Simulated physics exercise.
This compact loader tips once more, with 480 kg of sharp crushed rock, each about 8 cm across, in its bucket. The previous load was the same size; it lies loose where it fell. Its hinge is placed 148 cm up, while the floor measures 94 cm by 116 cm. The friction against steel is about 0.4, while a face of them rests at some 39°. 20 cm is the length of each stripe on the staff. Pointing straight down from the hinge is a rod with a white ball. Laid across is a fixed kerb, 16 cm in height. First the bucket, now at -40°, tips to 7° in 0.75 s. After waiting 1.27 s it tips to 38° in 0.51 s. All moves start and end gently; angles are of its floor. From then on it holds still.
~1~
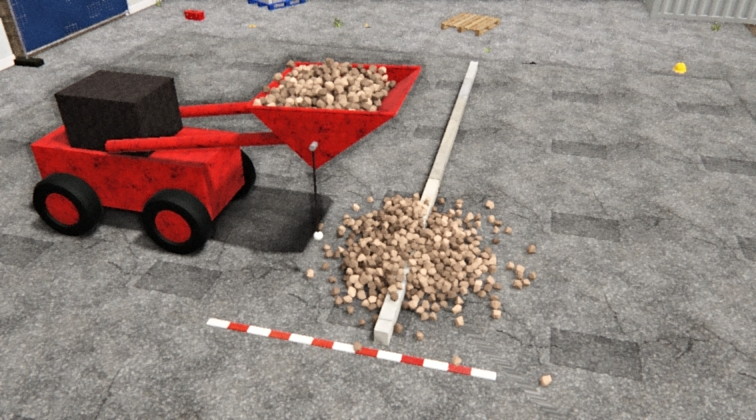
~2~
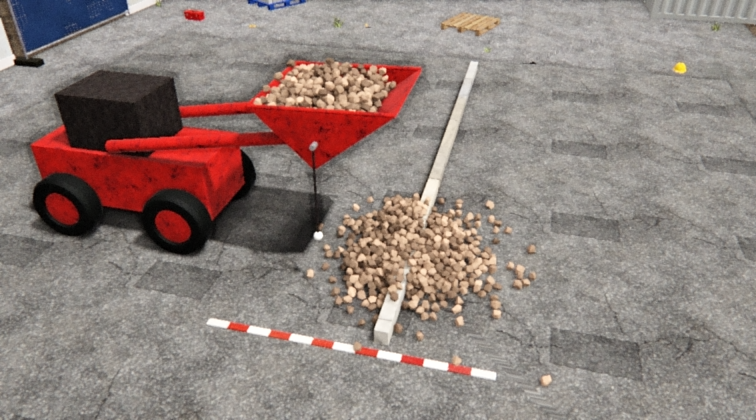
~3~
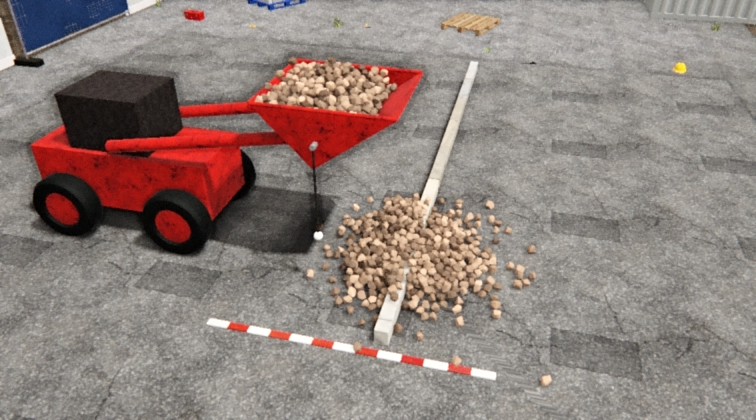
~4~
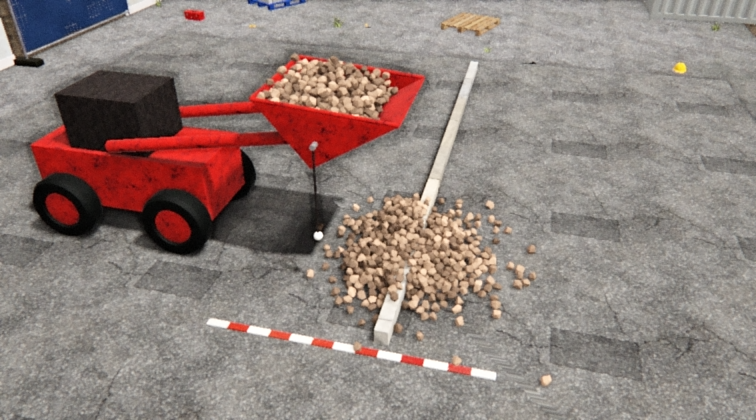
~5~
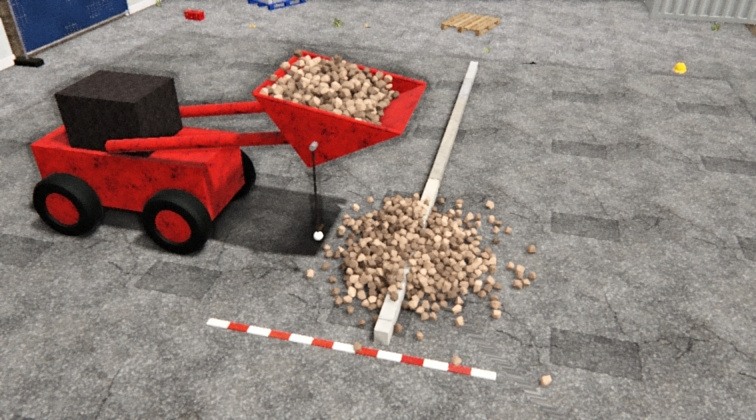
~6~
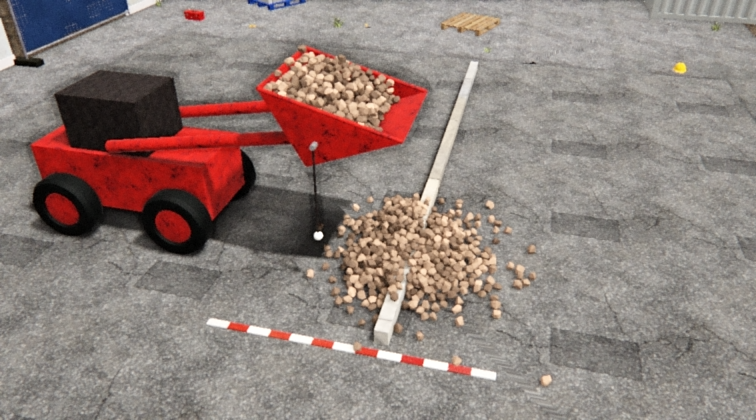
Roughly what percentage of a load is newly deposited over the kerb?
Around 77 per cent of a load is newly deposited there.
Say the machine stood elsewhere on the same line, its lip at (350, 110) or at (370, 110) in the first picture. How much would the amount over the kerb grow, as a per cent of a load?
Around 20 and 50 percent respectively.
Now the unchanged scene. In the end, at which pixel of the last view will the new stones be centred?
Around (441, 241) in the last picture.
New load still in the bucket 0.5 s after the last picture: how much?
It keeps some 100 percent of its load.
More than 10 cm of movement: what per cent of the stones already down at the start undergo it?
Some 5 percent, give or take.
Then, 0.2 s after the last picture the floor is at -0°; in per cent of one load, 100 in the bucket, 57 on this side of the kerb, 43 over the kerb; the foremost stones are at (525, 283).
Then, 0.5 s after the last picture the floor is at 7°; in per cent of one load, 100 in the bucket, 57 on this side of the kerb, 43 over the kerb; the foremost stones are at (525, 283).
Then, 2.7 s after the last picture the floor is at 38°; in per cent of one load, 34 in the bucket, 96 on this side of the kerb, 70 over the kerb; the foremost stones are at (540, 273).
Then, 5.4 s after the last picture the floor is at 38°; in per cent of one load, 0 in the bucket, 80 on this side of the kerb, 120 over the kerb; the foremost stones are at (557, 275). Net gain over the kerb, 77.
